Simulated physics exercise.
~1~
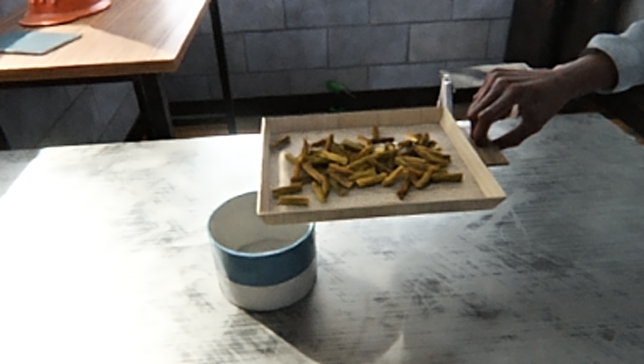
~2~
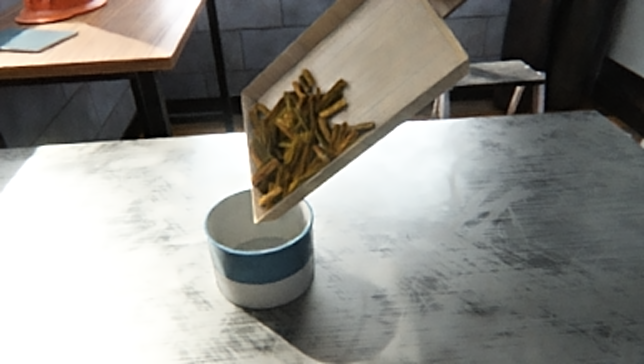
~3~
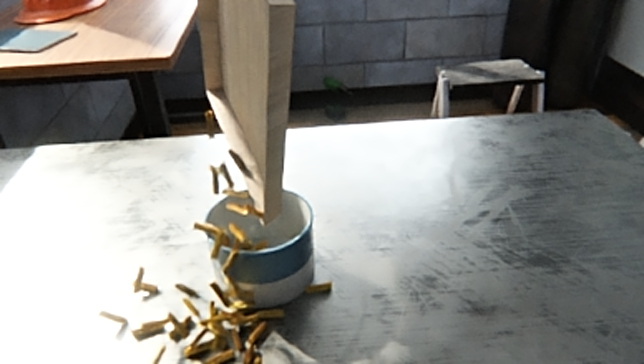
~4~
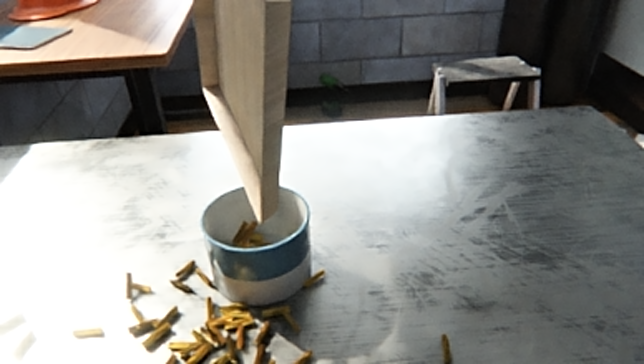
In this clip, a hand holds a wooden tray of short brownish-yellow pieces above a blue and white pot and tips it until upright. The pieces slide out, some landing in the pot while many scatter across the table in front and lie still.
